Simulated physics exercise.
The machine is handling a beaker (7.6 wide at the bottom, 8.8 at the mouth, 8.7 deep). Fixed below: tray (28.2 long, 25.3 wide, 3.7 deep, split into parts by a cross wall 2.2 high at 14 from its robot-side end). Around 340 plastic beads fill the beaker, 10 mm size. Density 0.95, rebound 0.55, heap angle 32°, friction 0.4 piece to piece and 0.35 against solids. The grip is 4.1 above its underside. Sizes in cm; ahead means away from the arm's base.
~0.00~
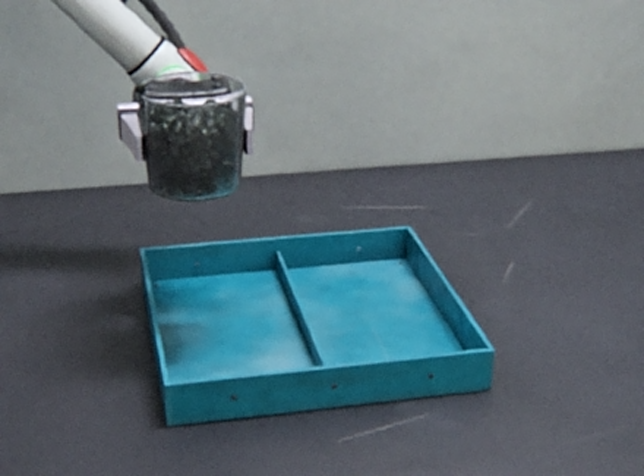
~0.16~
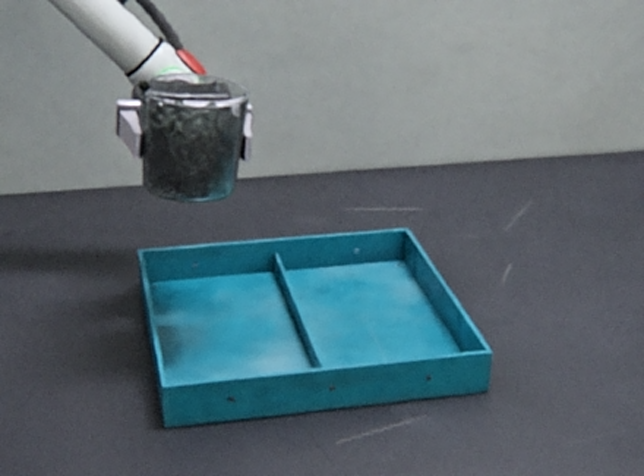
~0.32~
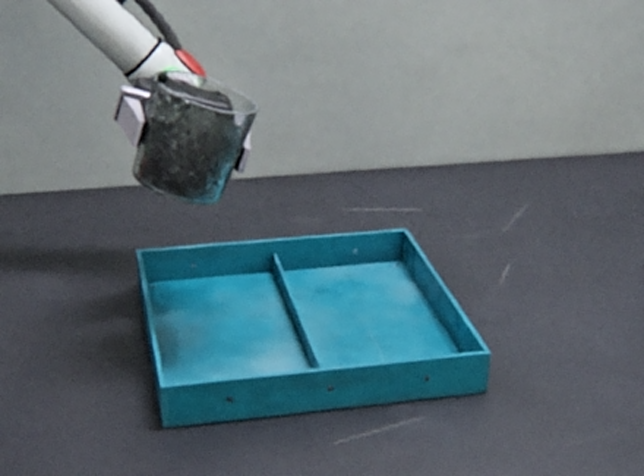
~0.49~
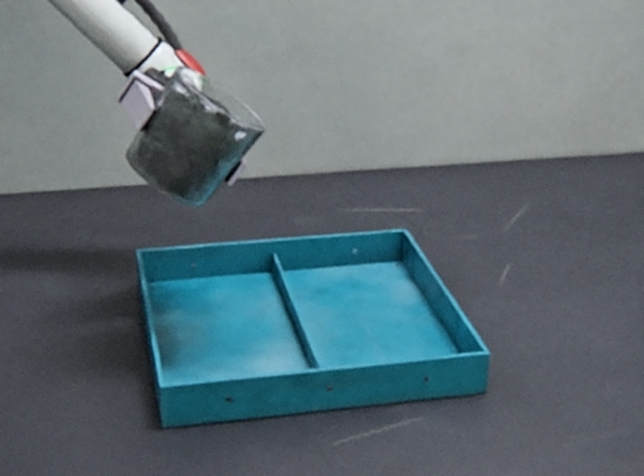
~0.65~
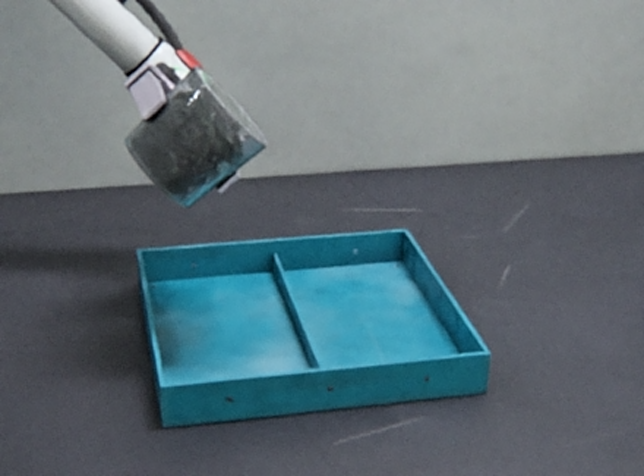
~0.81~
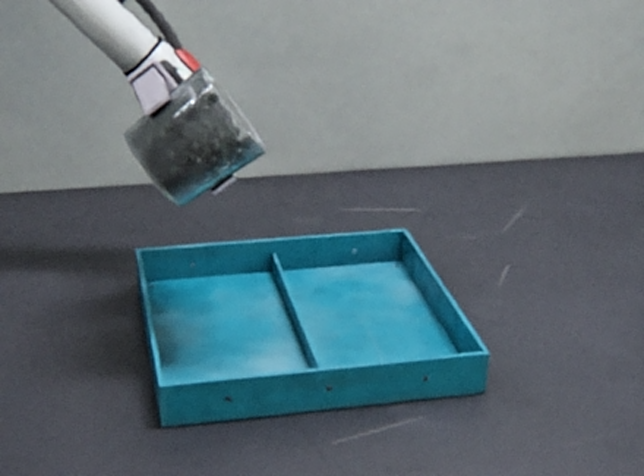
At first, a robotic arm holds a clear beaker of dark beads nearly upright above a teal tray split in two by a divider. The arm then tilts the beaker steadily toward the right, slowing near the end, with the beads still inside and the tray below empty and essentially still.
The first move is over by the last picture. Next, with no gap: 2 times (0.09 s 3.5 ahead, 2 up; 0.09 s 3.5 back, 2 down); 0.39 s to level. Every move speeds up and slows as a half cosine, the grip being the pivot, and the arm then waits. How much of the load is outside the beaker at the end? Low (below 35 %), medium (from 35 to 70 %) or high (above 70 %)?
A medium share, from 35 to 70 %, ends outside the beaker.
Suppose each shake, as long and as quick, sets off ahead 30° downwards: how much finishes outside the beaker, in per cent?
About 15 per cent.
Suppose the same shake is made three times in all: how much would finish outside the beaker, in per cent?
In that case some 60 per cent.
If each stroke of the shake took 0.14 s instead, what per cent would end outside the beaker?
Then about 20 per cent.
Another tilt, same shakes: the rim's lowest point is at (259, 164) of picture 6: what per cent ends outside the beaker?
Some 85 per cent.
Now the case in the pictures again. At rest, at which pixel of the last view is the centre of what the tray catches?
At about (381, 316).
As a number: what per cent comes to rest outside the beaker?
About 55 per cent.
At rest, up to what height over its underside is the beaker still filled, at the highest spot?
Roughly 6.0 cm.
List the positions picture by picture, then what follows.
Beaker middle at (194, 138), level; upper third of the load around (193, 125), from x 140 to 235, top at y 90; 340 in the beaker, in the first frame.
Beaker middle at (192, 140), tilted 5° forward; upper third of the load around (191, 127), from x 145 to 235, top at y 85, in the second frame.
Beaker middle at (191, 140), tilted 19° forward; upper third of the load around (186, 127), from x 140 to 240, top at y 75, in the third frame.
Beaker middle at (192, 141), tilted 35° forward; upper third of the load around (183, 126), from x 135 to 240, top at y 100, in the fourth frame.
Beaker middle at (193, 141), tilted 49° forward; upper third of the load around (183, 125), from x 135 to 240, top at y 95, in the fifth frame.
Beaker middle at (192, 140), tilted 54° forward; upper third of the load around (181, 126), from x 135 to 245, top at y 100; 340 in the beaker, in the sixth frame.
After 1.11 s, tilted 54° forward, highest piece 26 above the table; 203 in the beaker, 37 in the far-side part, 6 in the robot-side part, 94 in flight or on a rim.
After 1.41 s, tilted 17° forward, highest piece 23 above the table; 158 in the far-side part, 151 in the beaker, 22 in the robot-side part, 1 on the table or floor, 8 in flight or on a rim.
After 1.76 s, level, highest piece 22 above the table; 157 in the far-side part, 151 in the beaker, 22 in the robot-side part, 10 on the table or floor.
After 2.81 s, level, highest piece 22 above the table; 157 in the far-side part, 151 in the beaker, 22 in the robot-side part, 10 on the table or floor.
At rest, 157 in the far-side part, 151 in the beaker, 22 in the robot-side part, 10 on the table or floor. That is 56 % outside the beaker.
